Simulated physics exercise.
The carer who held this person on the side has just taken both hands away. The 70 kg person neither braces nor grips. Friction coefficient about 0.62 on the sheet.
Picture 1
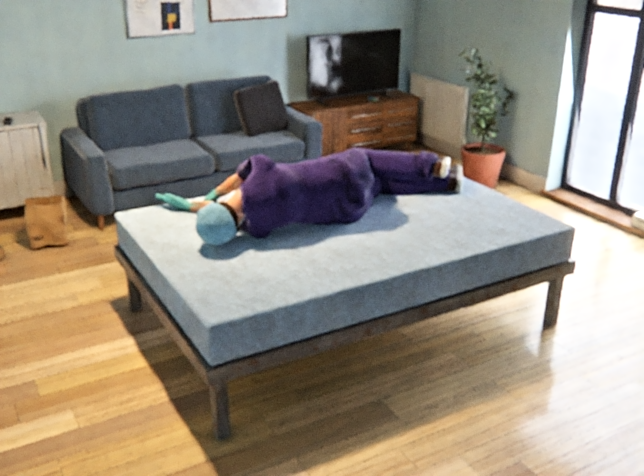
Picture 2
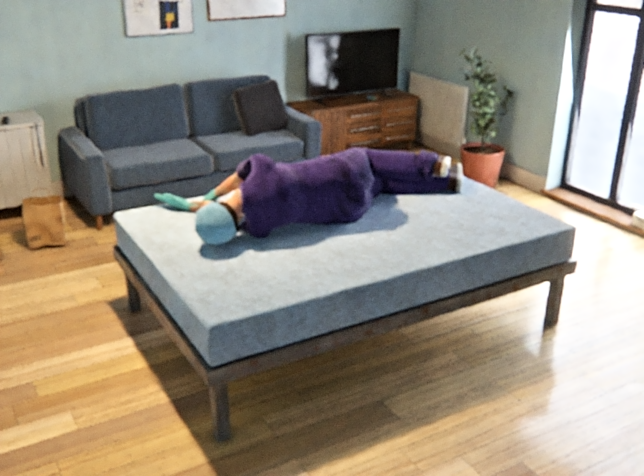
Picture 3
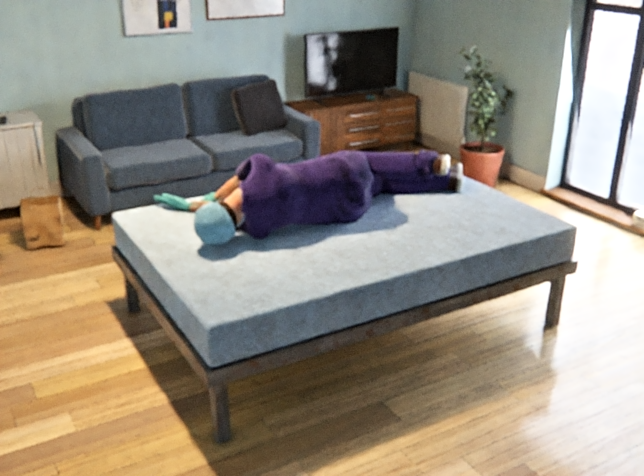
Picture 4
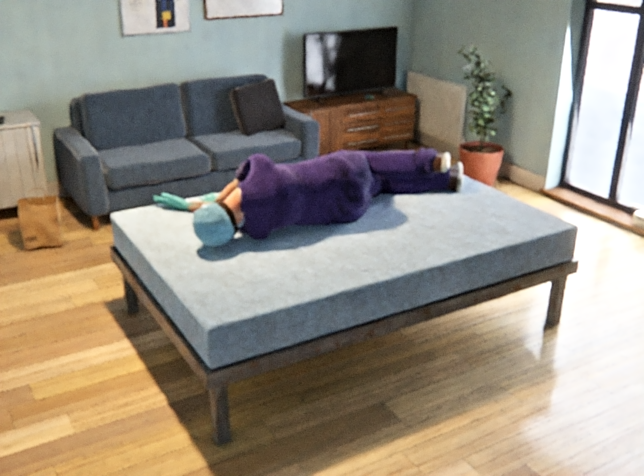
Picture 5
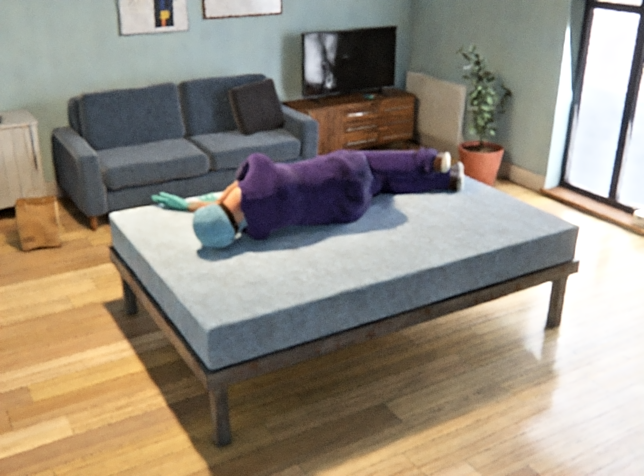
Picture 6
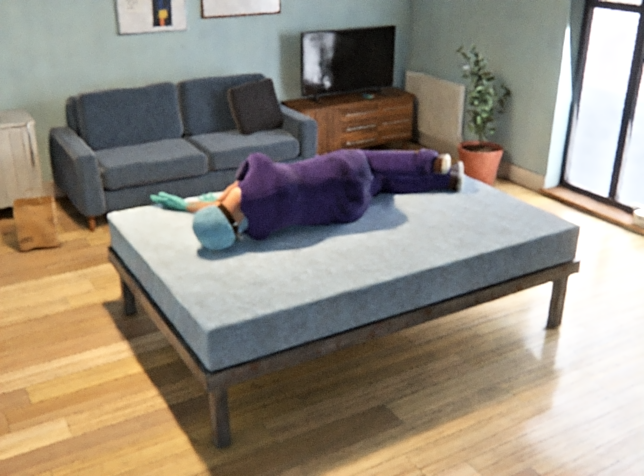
A person in purple lies on one side on a blue mattress, barely moving.
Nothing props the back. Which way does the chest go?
In the end the chest flops back.
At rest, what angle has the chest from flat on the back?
Turned some 60°.
Then, 0.24 s after the last picture the chest is turned 95° from lying flat on the back, near (268, 199) in the last picture's view.
Then, 0.64 s after the last picture the chest is turned 95° from lying flat on the back, near (271, 201) in the last picture's view.
Then, 1.24 s after the last picture the chest is turned 75° from lying flat on the back, near (281, 210) in the last picture's view.
In the final state, chest sinks back.
